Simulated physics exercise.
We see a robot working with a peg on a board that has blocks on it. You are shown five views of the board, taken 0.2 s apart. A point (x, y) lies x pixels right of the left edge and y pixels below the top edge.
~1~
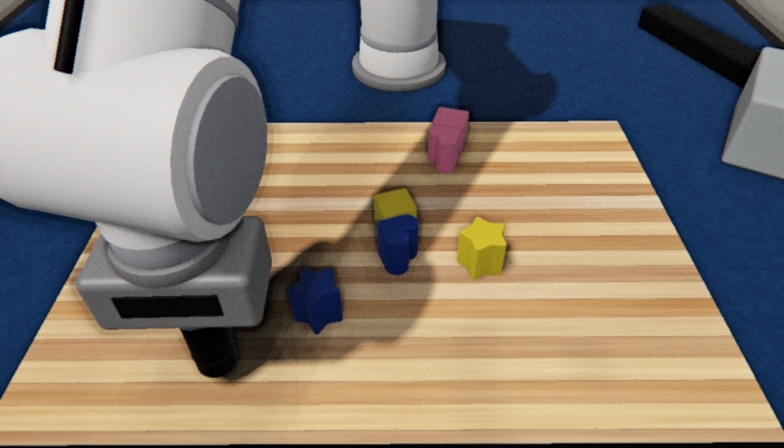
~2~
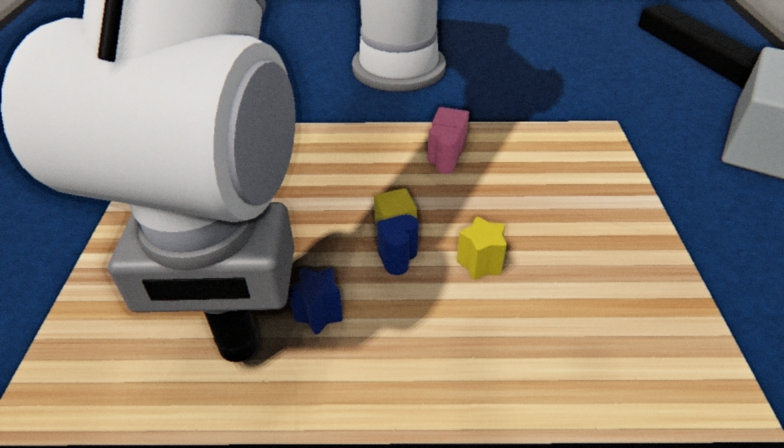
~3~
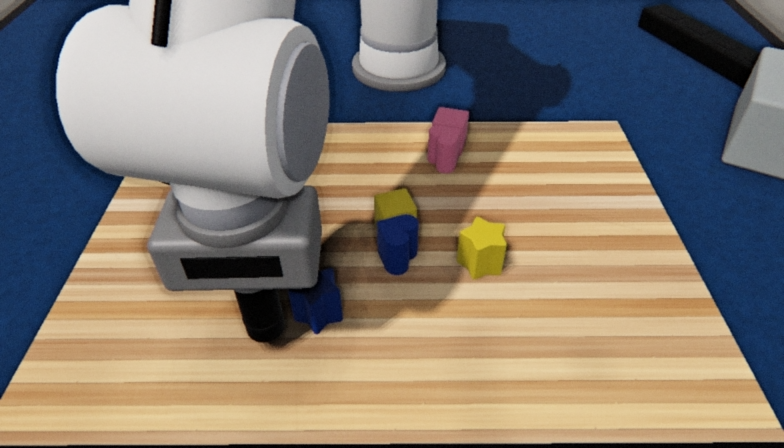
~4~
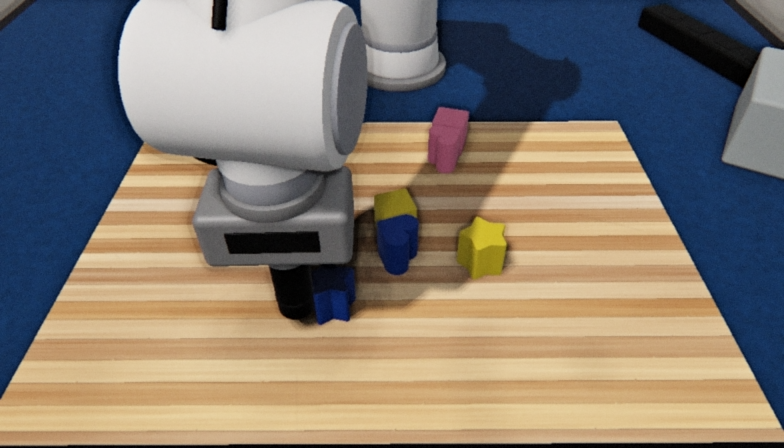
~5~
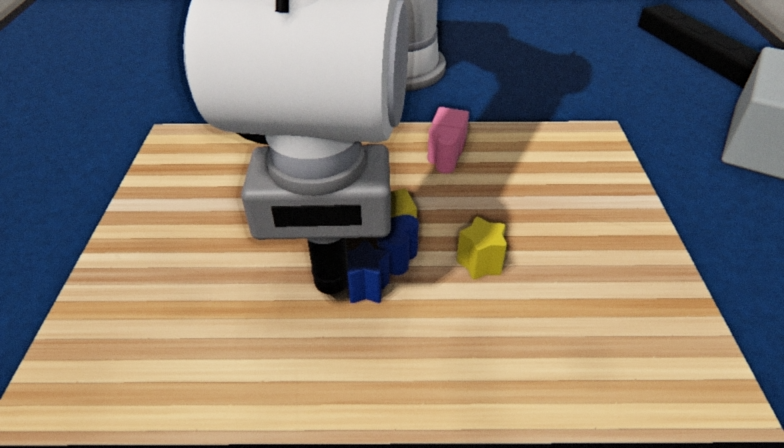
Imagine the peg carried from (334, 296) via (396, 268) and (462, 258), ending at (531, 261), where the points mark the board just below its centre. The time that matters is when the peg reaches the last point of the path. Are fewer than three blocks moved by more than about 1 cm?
The answer is no.
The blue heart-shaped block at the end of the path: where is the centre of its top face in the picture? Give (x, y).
Pixel (463, 201).
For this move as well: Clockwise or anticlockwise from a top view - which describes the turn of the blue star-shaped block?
Top view: Clockwise.
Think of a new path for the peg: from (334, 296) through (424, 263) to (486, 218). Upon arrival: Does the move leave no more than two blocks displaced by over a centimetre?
Short answer: No.
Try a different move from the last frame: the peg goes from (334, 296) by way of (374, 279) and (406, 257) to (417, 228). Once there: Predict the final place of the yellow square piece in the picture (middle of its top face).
Located at (391, 186).
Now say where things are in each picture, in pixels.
Peg's lower end (218, 362); blue star-shaped block (315, 284); yellow square piece (395, 202); blue heart-shaped block (398, 228); yellow star-shaped block (485, 233), in the first picture.
Peg (240, 347); blocks still, in the second picture.
Peg (266, 328); blocks still, in the third picture.
Peg (297, 306); blue star-shaped block (329, 277), in the fourth picture.
Peg (332, 282); blue star-shaped block (365, 257); yellow square piece (395, 202); blue heart-shaped block (398, 228); yellow star-shaped block (485, 233), in the fifth picture.
On the path given first. One third of the way, peg (397, 254); blue star-shaped block (431, 239), turned 20° clockwise; blue heart-shaped block (442, 212), turned 55° anticlockwise.
Two thirds of the way, peg (464, 244); blue star-shaped block (499, 235), turned 35° clockwise; blue heart-shaped block (463, 201), turned 105° anticlockwise; yellow star-shaped block (539, 233).
At the end, peg (534, 247); blue star-shaped block (573, 239), turned 40° clockwise; yellow square piece still; blue heart-shaped block (463, 201), turned 105° anticlockwise; yellow star-shaped block (613, 239), turned 10° clockwise.
